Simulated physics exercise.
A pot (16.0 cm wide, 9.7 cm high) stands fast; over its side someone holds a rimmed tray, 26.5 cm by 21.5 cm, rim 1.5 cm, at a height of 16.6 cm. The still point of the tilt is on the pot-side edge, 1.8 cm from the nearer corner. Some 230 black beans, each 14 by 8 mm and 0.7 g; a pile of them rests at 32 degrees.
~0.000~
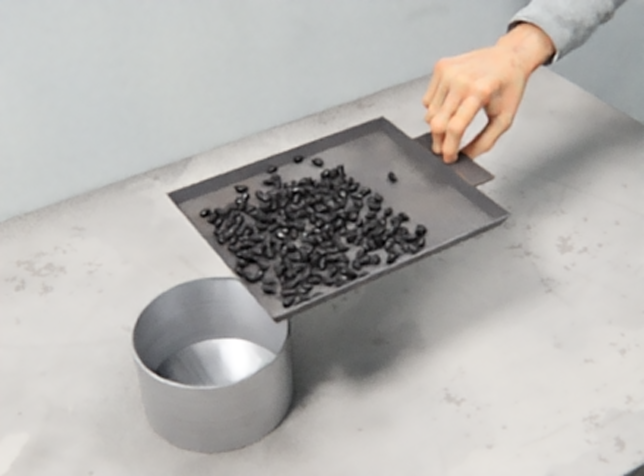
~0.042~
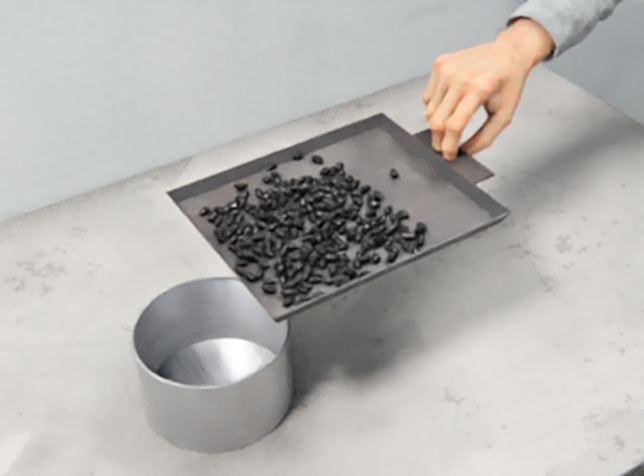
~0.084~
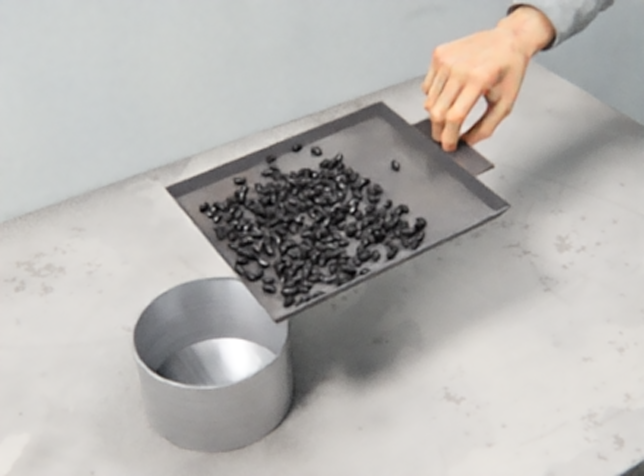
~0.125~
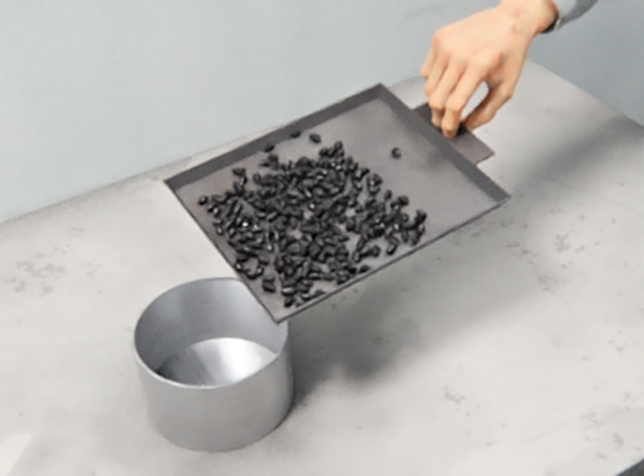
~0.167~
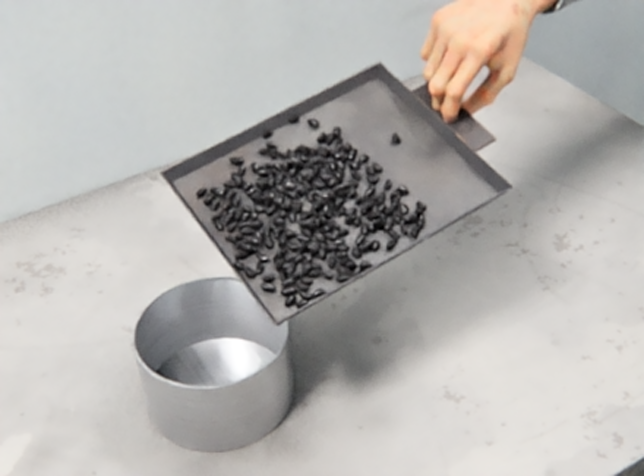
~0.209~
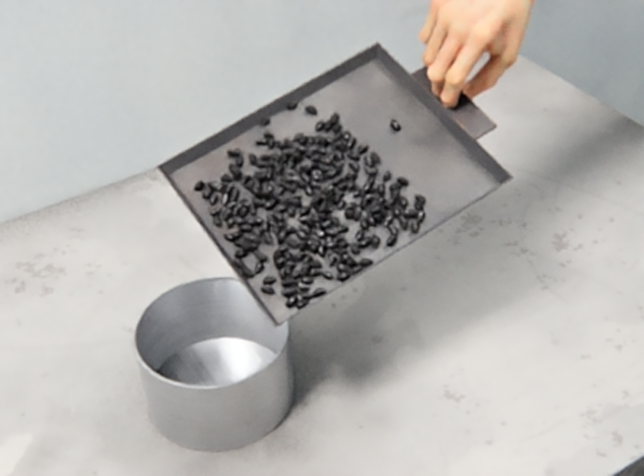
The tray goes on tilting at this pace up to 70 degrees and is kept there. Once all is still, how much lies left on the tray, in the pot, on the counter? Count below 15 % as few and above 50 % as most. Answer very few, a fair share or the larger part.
Tray: Very few, pot: Very few, counter: The larger part.
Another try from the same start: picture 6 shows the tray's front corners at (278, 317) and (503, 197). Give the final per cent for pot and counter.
Pot 0, counter 100.
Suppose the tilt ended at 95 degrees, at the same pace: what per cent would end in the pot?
Then about 0 per cent.
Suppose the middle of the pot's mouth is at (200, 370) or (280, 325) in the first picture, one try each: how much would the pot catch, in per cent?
About 35 and 0 per cent.
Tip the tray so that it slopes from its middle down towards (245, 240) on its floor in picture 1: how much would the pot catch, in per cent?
Some 60 per cent.
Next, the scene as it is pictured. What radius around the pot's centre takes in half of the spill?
About 18 cm.
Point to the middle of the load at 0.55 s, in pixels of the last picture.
At about (284, 265).
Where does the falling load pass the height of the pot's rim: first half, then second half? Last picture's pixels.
First near (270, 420), later near (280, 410).
Then, at 0.42 s, tilt 46 degrees; the tray holds 100 %, the pot 0 %.
Then, at 0.55 s, tilt 62 degrees; the tray holds 95 %, the pot 0 %.
After 0.82 s, tilt 70 degrees; the tray holds 10 %, the pot 0 %.
By 2.2 s all is still; tray 0 %, pot 0 %, counter 100 %.
